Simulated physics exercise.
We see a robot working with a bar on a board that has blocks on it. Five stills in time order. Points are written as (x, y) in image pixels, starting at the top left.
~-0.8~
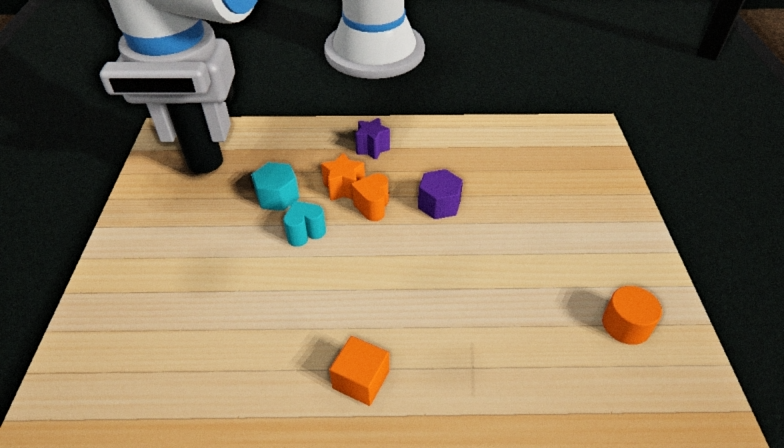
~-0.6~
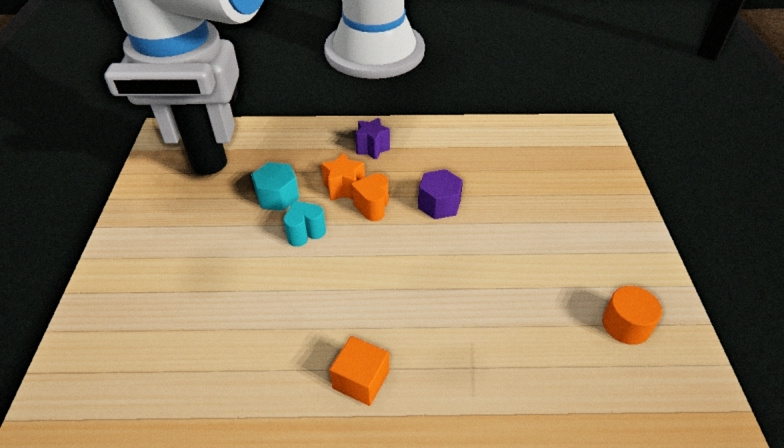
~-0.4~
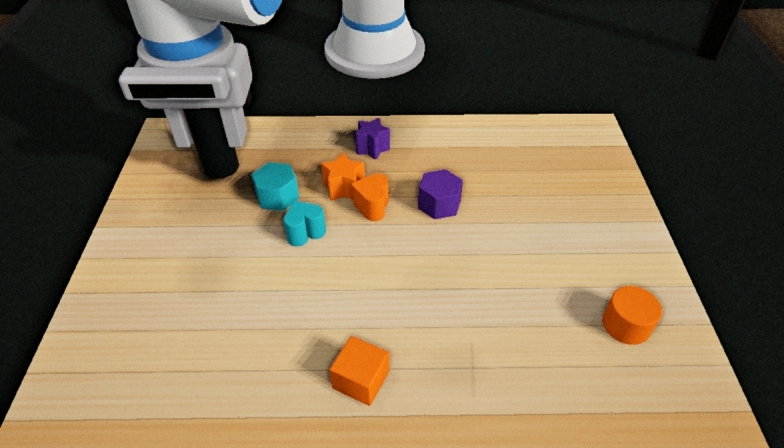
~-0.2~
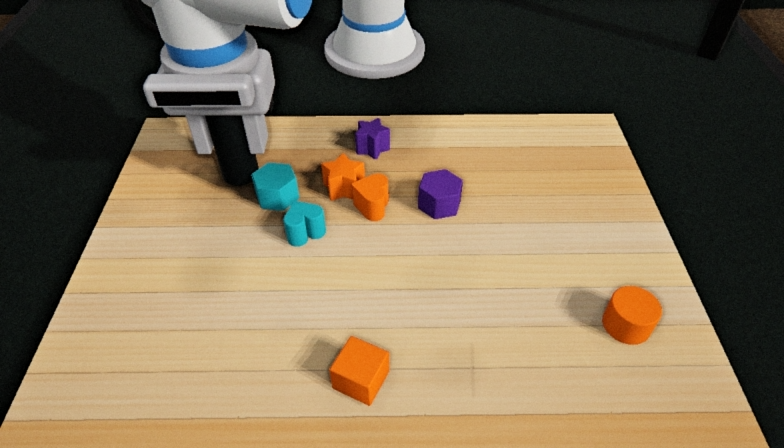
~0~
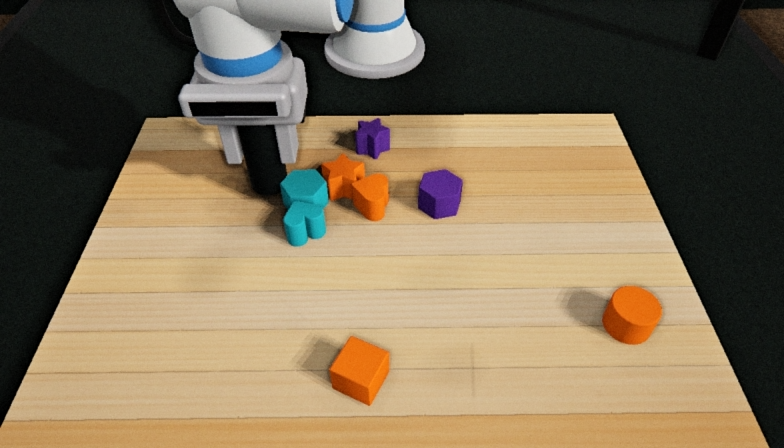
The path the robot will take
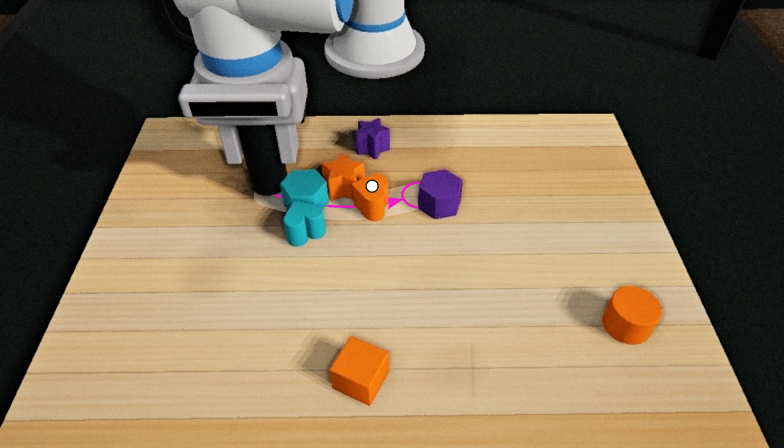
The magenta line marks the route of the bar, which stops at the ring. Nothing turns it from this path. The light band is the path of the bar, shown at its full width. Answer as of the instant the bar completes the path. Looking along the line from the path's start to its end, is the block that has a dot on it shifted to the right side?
That would be a no.
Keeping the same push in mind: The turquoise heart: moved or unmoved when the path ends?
Left in place.
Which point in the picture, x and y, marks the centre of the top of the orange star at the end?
The orange star ends near (385, 158).
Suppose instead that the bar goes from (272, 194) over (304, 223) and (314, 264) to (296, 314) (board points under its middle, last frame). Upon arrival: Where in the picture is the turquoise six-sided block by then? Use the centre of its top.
I predict (346, 199).
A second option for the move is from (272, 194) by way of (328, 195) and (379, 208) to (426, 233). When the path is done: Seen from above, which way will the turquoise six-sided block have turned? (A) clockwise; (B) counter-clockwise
A: Clockwise.
Drawn move, from (272, 194) by way of (319, 205) and (371, 205) to (421, 195); the dot is on the orange heart.
What follows on the original path. One third of the way, bar (319, 195); turquoise six-sided block (353, 196); orange star (355, 167), turned 55° anticlockwise; orange heart (386, 185).
Two thirds of the way, bar (371, 195); turquoise six-sided block (394, 207), turned 25° clockwise; orange star (376, 161); orange heart (410, 181); purple six-sided block (445, 182).
At the end, bar (421, 185); turquoise heart still; turquoise six-sided block (401, 208), turned 45° clockwise; orange star (385, 158), turned 175° anticlockwise; orange heart (456, 176), turned 25° clockwise; purple six-sided block (489, 186), turned 25° clockwise.
